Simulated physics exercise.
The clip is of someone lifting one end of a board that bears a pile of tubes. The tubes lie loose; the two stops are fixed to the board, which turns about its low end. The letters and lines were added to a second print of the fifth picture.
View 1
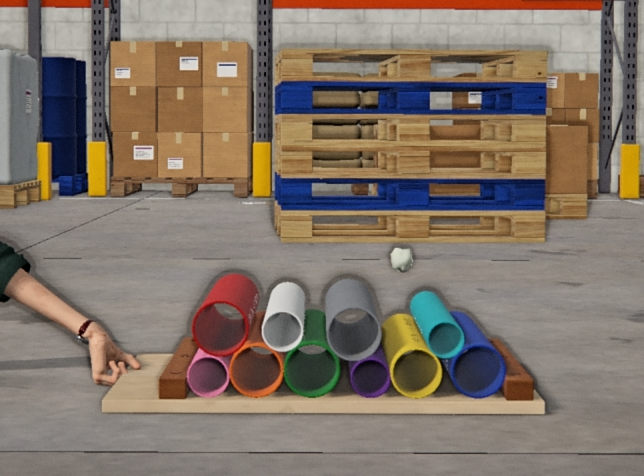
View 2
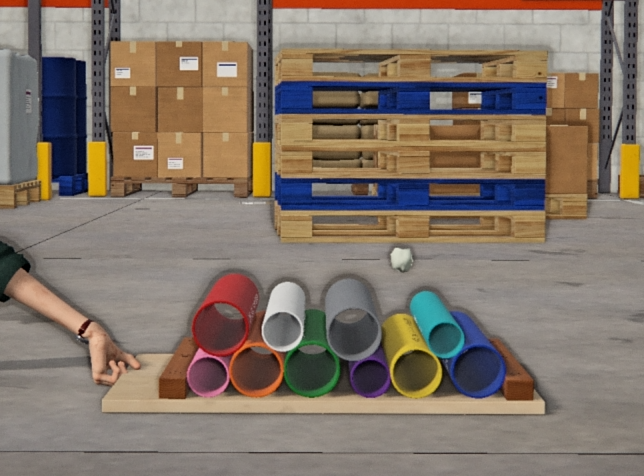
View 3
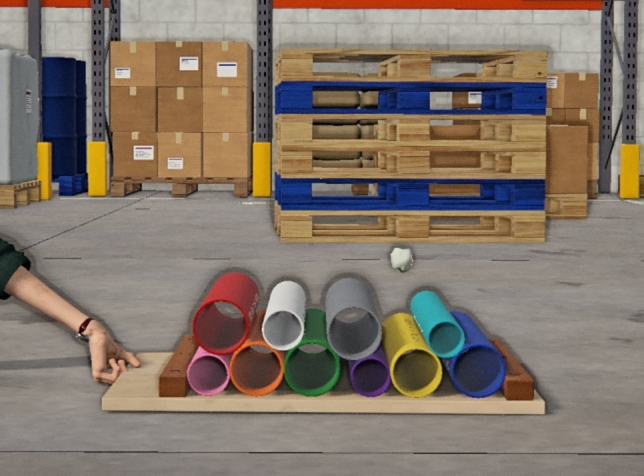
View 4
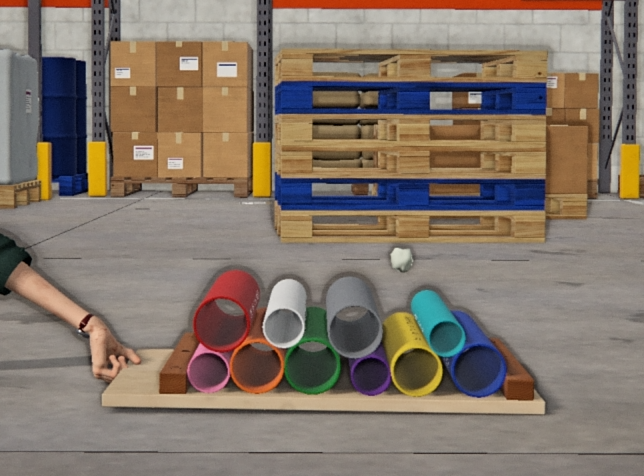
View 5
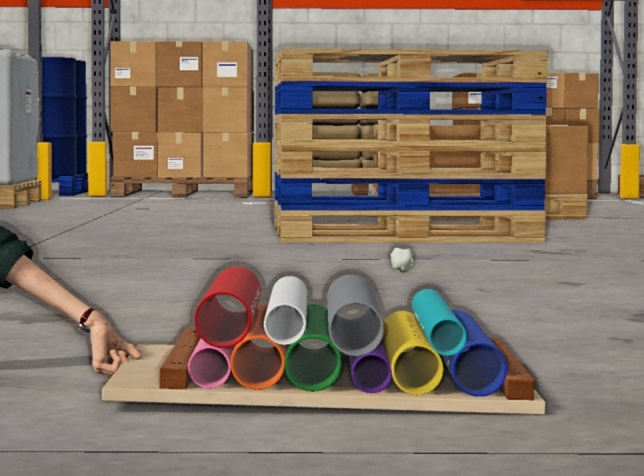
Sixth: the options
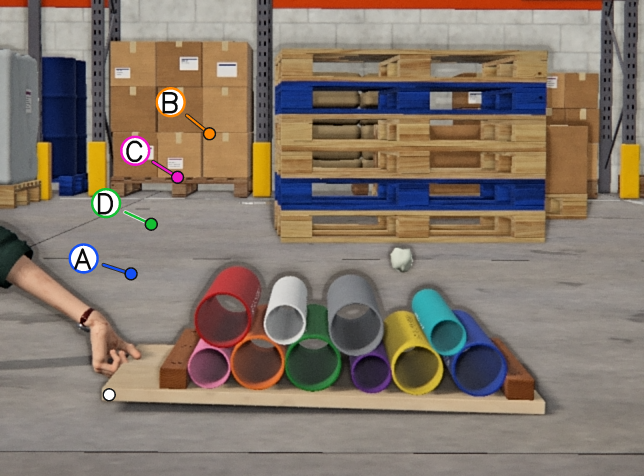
A hand slowly raising the left end of a board slightly, with loose colourful tubes piled between two brown blocks.
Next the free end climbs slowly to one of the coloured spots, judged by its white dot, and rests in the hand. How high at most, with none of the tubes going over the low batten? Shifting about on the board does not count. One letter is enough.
The highest mark that will do is C.
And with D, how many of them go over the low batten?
It comes to none.
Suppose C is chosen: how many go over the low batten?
With C, none.
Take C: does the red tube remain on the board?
Yes.
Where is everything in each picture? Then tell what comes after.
In the first picture, green tube (312, 370); purple tube (371, 378); yellow tube (416, 373).
In the second picture, yellow tube (416, 373); blue tube (478, 372).
In the third picture, board (323, 371); pink tube (209, 375); orange tube (256, 369); purple tube (371, 377).
In the fourth picture, board (323, 369); pink tube (209, 372); orange tube (257, 367).
In the fifth picture, board (324, 366); pink tube (209, 367); orange tube (258, 363).
On the marked copy, A at (131, 274); B at (209, 134); C at (177, 177); D at (151, 224); the white dot at (109, 395).
Taking C. A third of the way, board at 18°.
Two thirds of the way, board at 32°.
When it is over, board at 32°, none over the low batten.
As for the rest, A none over the low batten; B three over the low batten (grey, turquoise, white); D none over the low batten.
